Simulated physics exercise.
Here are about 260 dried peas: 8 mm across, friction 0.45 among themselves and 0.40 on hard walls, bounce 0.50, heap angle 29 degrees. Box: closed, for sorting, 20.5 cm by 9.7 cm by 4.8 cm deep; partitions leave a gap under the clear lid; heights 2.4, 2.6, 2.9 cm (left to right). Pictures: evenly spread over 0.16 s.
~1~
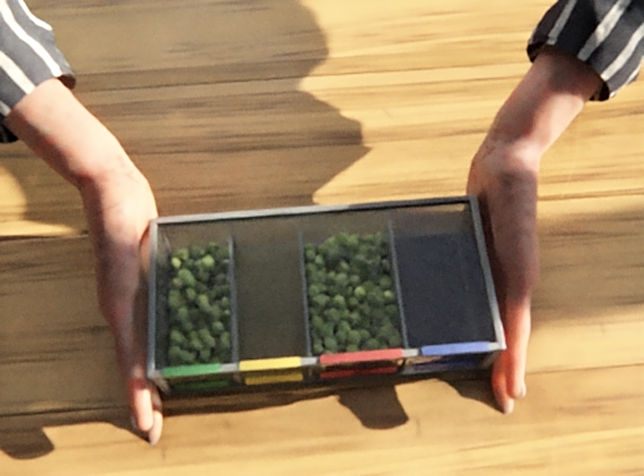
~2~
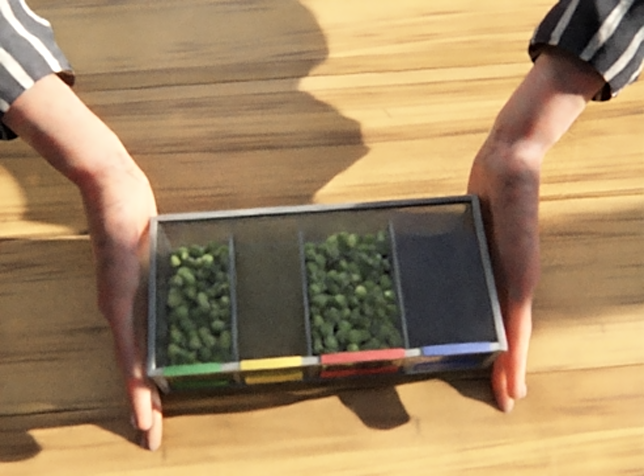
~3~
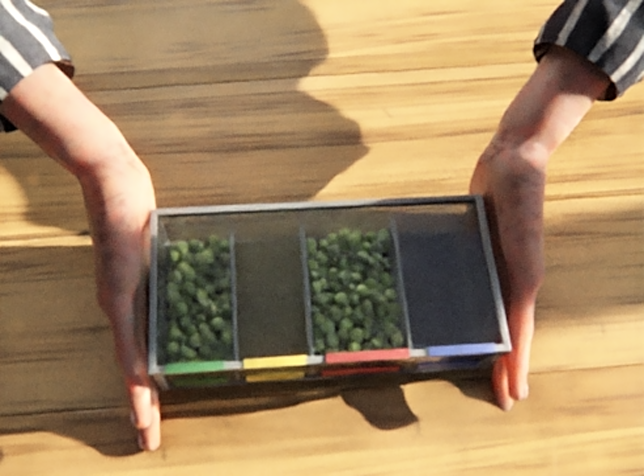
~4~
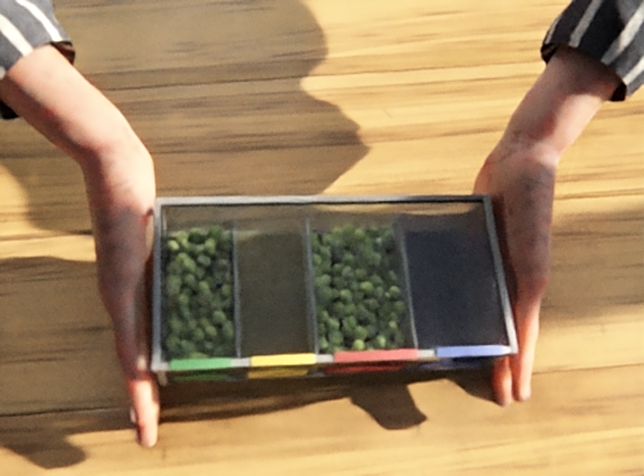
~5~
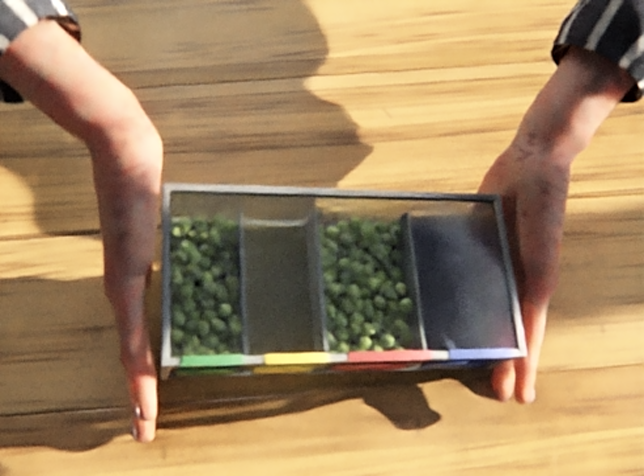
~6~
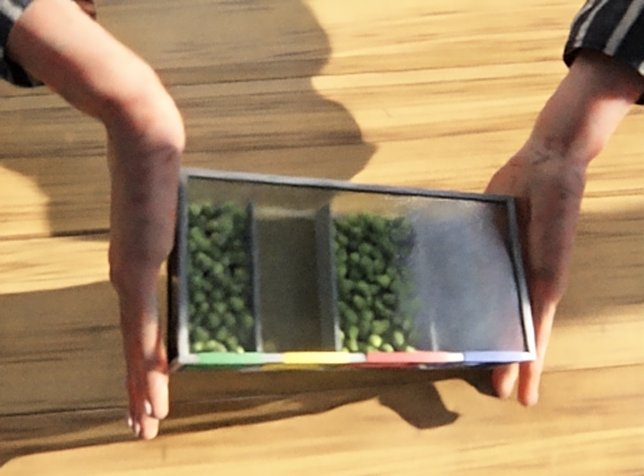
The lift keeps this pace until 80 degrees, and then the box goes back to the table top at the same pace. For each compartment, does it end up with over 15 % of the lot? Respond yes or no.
Red: Yes; blue: Yes; green: No; yellow: No.
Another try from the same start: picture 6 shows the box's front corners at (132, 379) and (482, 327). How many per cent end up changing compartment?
Some 35 %.
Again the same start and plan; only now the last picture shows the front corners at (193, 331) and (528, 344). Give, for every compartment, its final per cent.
Final shares, in per cent - red: 50, blue: 45, green: 0, yellow: 5.
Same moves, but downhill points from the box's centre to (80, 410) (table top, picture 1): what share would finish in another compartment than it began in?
The share comes to about 40 in a hundred.
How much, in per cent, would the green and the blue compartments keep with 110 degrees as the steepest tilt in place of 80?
In per cent, green gets 0, blue gets 55.
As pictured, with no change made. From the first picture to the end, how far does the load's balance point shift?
Around 5.5 centimetres.
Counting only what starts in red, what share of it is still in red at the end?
Around 60 per cent of it.
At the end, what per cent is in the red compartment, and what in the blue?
Red at 60 and blue at 30, in per cent.
Then, 0.36 s after the last picture, tilt 79 degrees; red 50 %, blue 10 %, green 20 %, yellow 20 %.
Then, 0.60 s after the last picture, tilt 32 degrees; red 60 %, blue 30 %, green 5 %, yellow 5 %.
Then, 0.96 s after the last picture, tilt 0 degrees; red 60 %, blue 30 %, green 5 %, yellow 5 %.
In the end, red 60 %, blue 30 %, green 5 %, yellow 5 %.
